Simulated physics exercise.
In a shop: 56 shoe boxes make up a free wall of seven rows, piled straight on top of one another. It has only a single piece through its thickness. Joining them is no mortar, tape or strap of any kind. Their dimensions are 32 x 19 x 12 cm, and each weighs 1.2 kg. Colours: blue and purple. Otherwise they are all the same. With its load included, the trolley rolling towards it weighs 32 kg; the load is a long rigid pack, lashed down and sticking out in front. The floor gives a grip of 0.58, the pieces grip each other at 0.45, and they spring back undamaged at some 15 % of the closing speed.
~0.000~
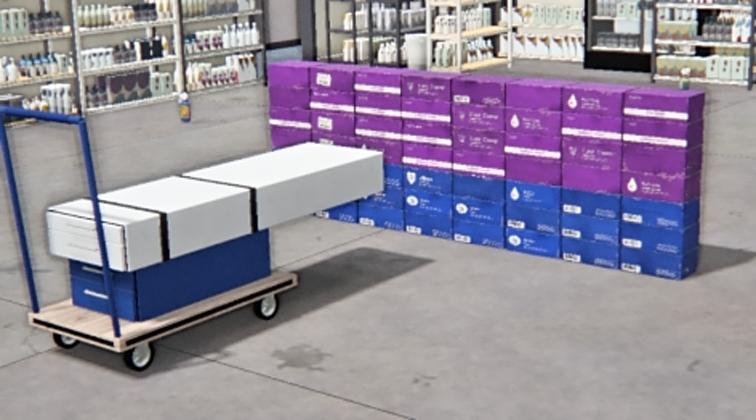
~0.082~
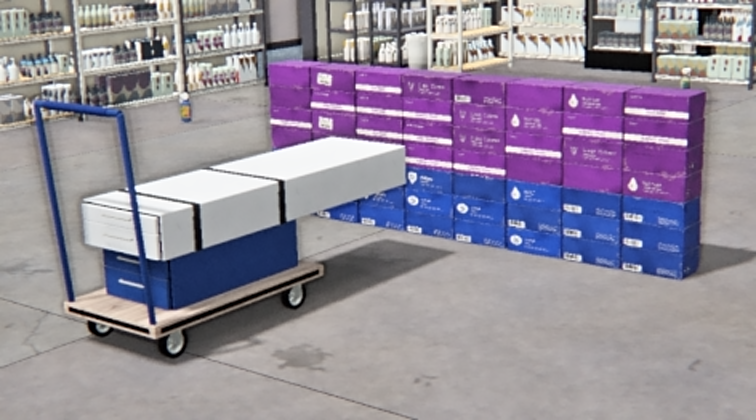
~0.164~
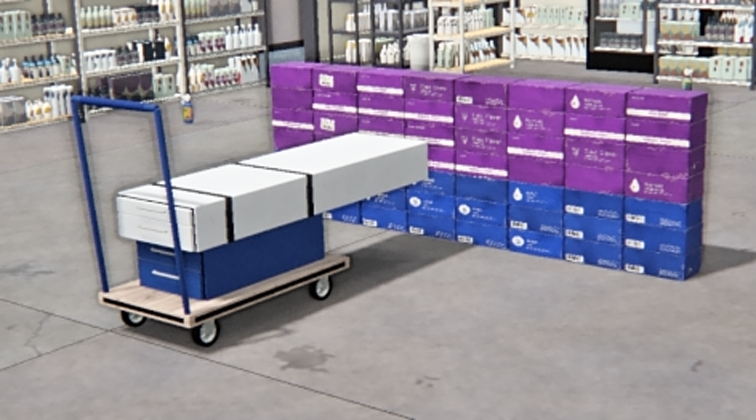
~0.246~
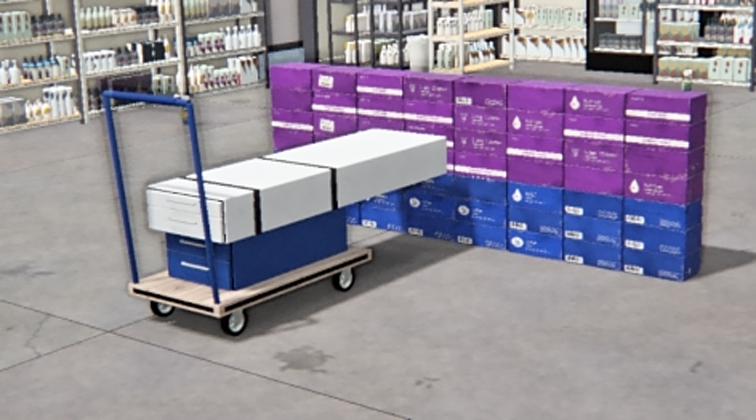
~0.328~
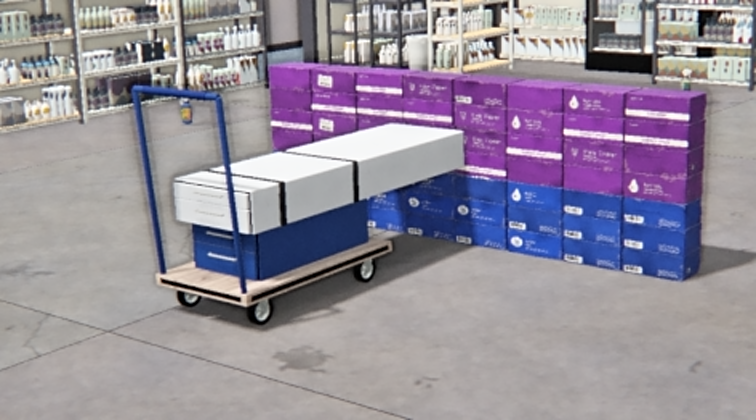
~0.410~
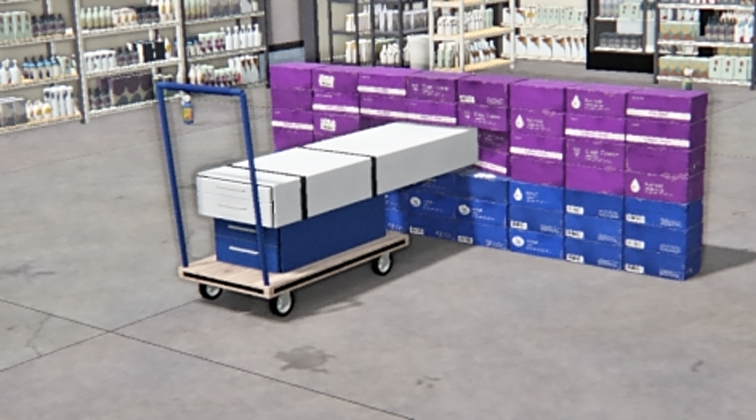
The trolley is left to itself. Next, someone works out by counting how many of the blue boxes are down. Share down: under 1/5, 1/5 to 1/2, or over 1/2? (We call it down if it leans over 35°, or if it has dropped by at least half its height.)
Share down: Low, below a fifth.
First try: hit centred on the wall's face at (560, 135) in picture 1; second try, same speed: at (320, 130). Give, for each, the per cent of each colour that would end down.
For blue it's 0 then 0 per cent, for purple 10 then 20 per cent.
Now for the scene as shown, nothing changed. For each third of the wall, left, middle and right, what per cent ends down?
Left third 20 per cent, middle 60 per cent, right 0 per cent.
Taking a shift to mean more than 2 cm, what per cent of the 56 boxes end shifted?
40 percent of them have shifted.
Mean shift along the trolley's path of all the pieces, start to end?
On average the pieces shift about 20 cm.
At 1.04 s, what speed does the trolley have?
Speed: Around 0.6 m/s.
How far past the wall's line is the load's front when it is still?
Offset past line: Approx. 100 cm.
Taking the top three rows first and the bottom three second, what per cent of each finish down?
From above it's 30%, from below it's 10%.
By 0.68 s, load 51 cm past the wall's line, still rolling; none of the 24 blue boxes down (5 of 56 in all colours); top blue box unmoved; top purple box tilted 7°.
By 1.04 s, load 87 cm past the wall's line, still rolling; none of the 24 blue boxes down (11 of 56 in all colours); top blue box unmoved; top purple box tilted 64°, 32 cm lower.
When it is over (2.2 s), load 98 cm past the wall's line, stopped; 2 of the 24 blue boxes down (13 of 56 in all colours); top blue box unmoved; top purple box upside down. That is 8 per cent. In pixels of the last frame, middles, top blue box near (348, 166), top purple box near (627, 226).
